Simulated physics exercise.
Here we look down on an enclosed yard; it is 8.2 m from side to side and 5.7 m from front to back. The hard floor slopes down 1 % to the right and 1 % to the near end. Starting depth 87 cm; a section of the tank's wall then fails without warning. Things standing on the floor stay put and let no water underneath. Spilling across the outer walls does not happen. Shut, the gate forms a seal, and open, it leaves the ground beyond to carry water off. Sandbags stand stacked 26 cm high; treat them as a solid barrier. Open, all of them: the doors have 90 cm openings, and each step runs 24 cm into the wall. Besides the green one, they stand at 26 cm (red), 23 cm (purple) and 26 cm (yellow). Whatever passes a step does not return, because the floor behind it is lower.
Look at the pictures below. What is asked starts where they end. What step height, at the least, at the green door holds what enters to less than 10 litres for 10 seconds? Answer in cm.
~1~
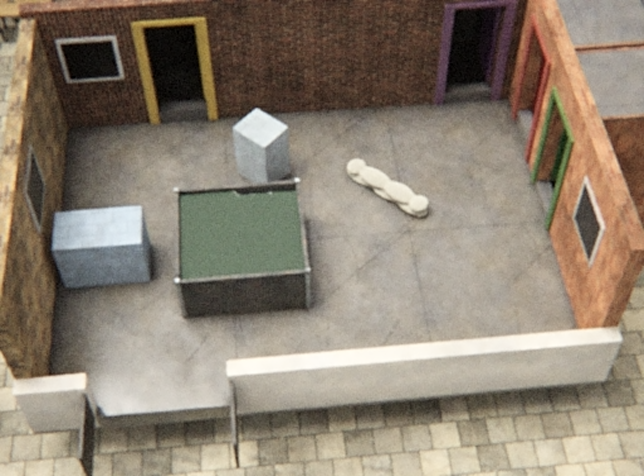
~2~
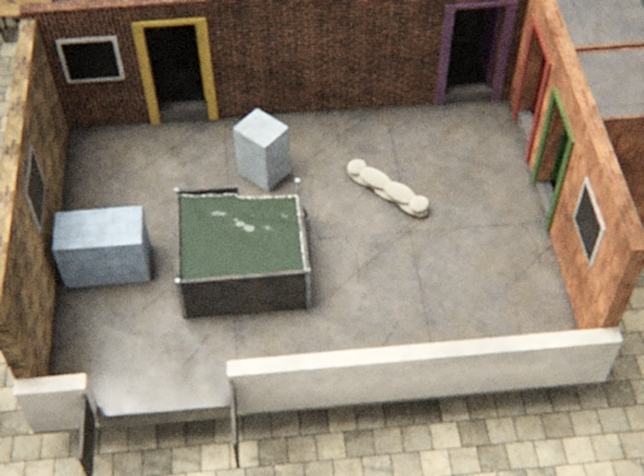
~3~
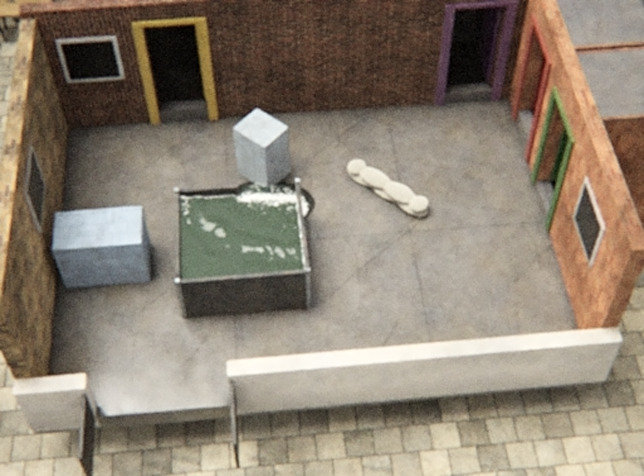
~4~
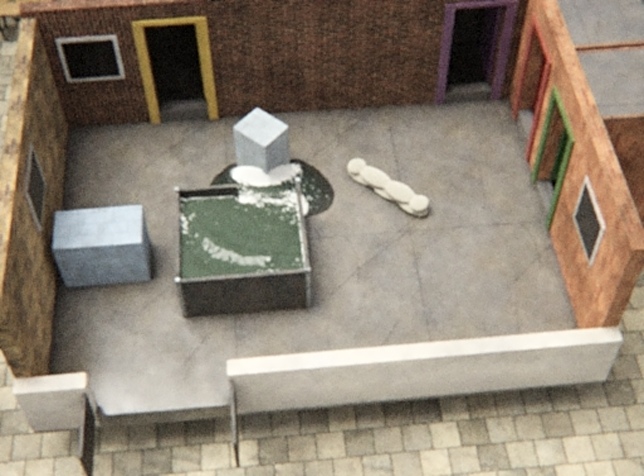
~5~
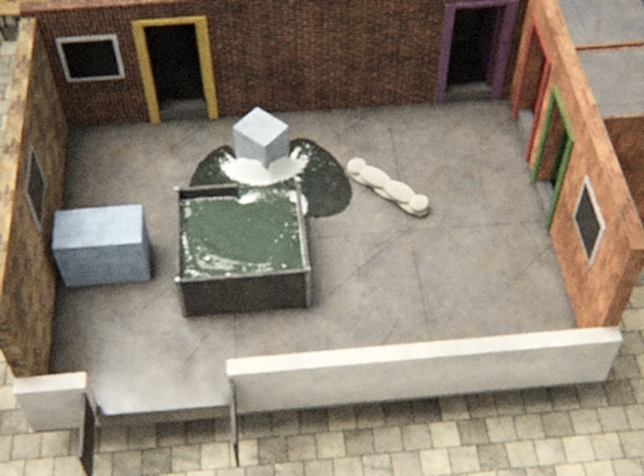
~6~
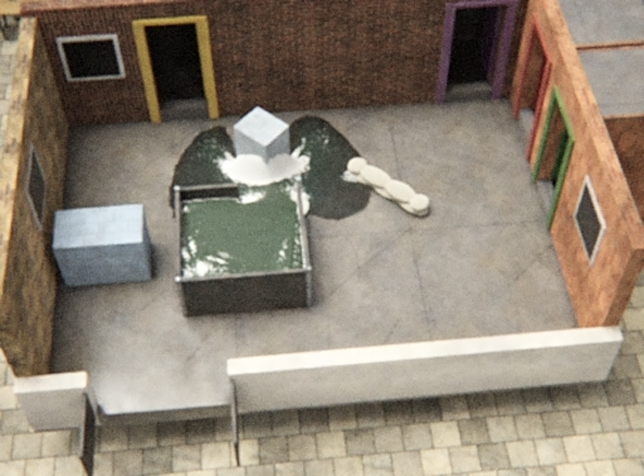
A height of roughly 6 cm.
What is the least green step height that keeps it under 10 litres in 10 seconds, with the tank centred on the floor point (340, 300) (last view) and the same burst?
In this case, 9.5 cm or so.
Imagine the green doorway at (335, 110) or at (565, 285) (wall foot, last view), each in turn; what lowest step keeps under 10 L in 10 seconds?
Roughly 21 cm, then roughly 9.0 cm.
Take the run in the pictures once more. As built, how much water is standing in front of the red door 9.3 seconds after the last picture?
Some 11.0 cm.
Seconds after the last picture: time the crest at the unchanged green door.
4.5 s.
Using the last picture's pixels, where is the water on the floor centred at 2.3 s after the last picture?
The centre of all the water is around (276, 203).
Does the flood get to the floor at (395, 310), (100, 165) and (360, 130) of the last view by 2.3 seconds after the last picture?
One by one: Drenched, drenched, drenched.
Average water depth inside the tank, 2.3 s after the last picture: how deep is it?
Near 34 cm, averaged.
Then, 0.7 s after the last picture water covers 25 % of the floor, deepest (56 cm) near (273, 192); it has not reached the green door.
Then, 2.3 s after the last picture water covers 55 % of the floor, deepest (33 cm) near (273, 192); 5 cm at the green door, 0 litres in over its 11 cm step.
Then, 9.3 s after the last picture water covers 95 % of the floor, deepest (14 cm) near (549, 362); 6 cm at the green door, 0 litres in over its 11 cm step.
At the green door as built, the water peaked near 8 cm, 4.5 s after the last picture.
Run again over the same 10 s with other heights there, 16 litres in over 5 cm, 4 litres over 7 cm. The limit of 10 litres is kept from about 6 cm up.
